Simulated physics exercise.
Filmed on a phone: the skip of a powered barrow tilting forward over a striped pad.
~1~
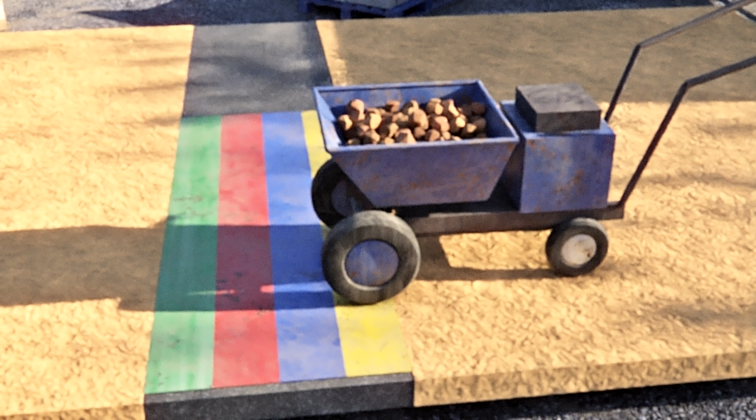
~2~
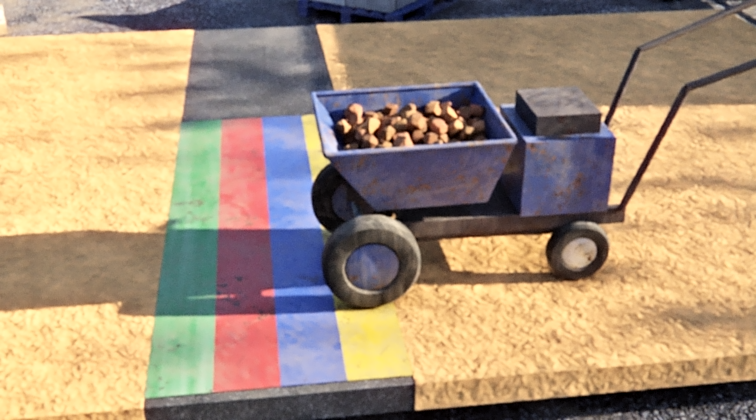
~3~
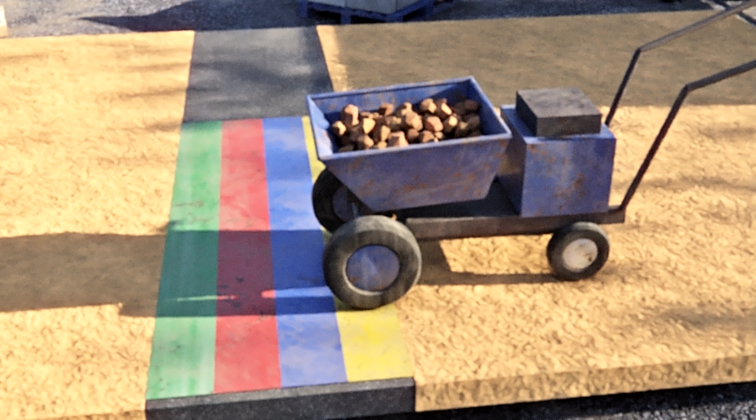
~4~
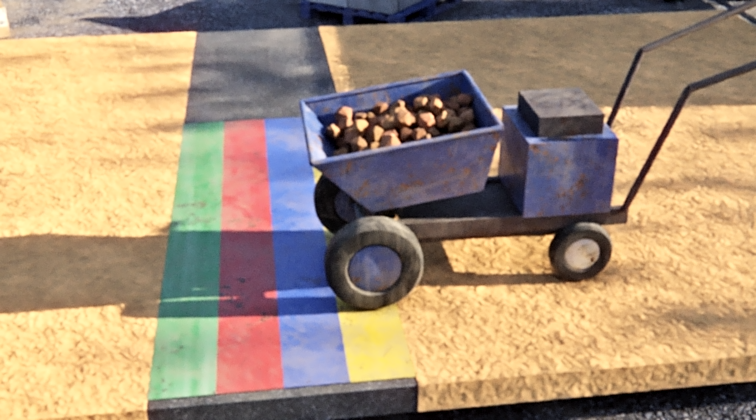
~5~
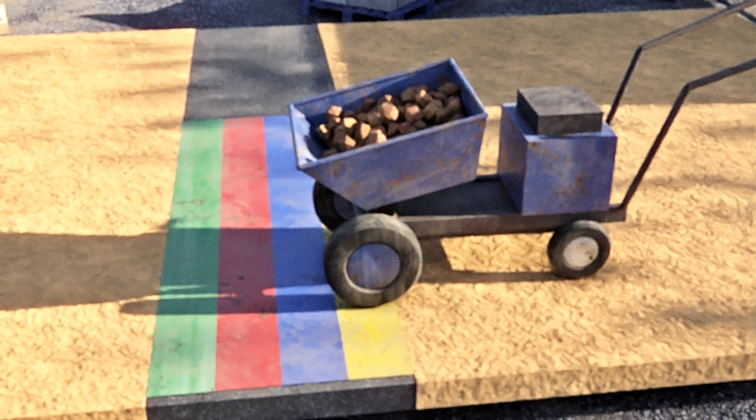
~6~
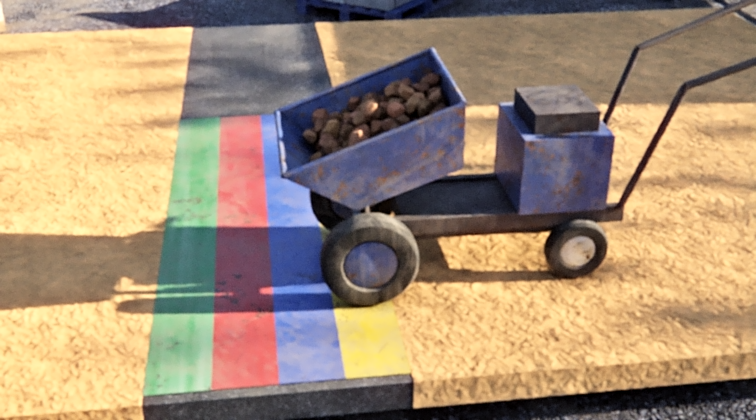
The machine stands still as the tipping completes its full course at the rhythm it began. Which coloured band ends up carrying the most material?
The green band.
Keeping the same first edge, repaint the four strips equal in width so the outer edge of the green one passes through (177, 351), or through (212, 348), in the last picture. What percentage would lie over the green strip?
Roughly 30 percent first, then roughly 10 percent.
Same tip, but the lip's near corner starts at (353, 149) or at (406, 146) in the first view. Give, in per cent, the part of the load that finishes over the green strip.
30 and 20 in a hundred, in that order.
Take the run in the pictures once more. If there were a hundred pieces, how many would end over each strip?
I'd put the yellow strip near 0, the blue strip near 0, the red strip near 15 and the green strip near 40.
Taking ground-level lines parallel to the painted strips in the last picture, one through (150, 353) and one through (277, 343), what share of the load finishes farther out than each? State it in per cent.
About 30 and 90 per cent.
Just after the last frame, skip tipped steeply; every one in the skip.
A moment on, skip tipped right over; roughly half in the skip; about a tenth over the red strip; roughly a quarter over the green strip; about a tenth off the paint.
Further on, skip tipped right over; roughly a quarter in the skip; about a tenth over the red strip; roughly a third over the green strip; roughly a third off the paint.
When it is over, skip tipped right over; about a tenth in the skip; not one over the yellow strip; not one over the blue strip; about a tenth over the red strip; roughly a third over the green strip; roughly a third off the paint.
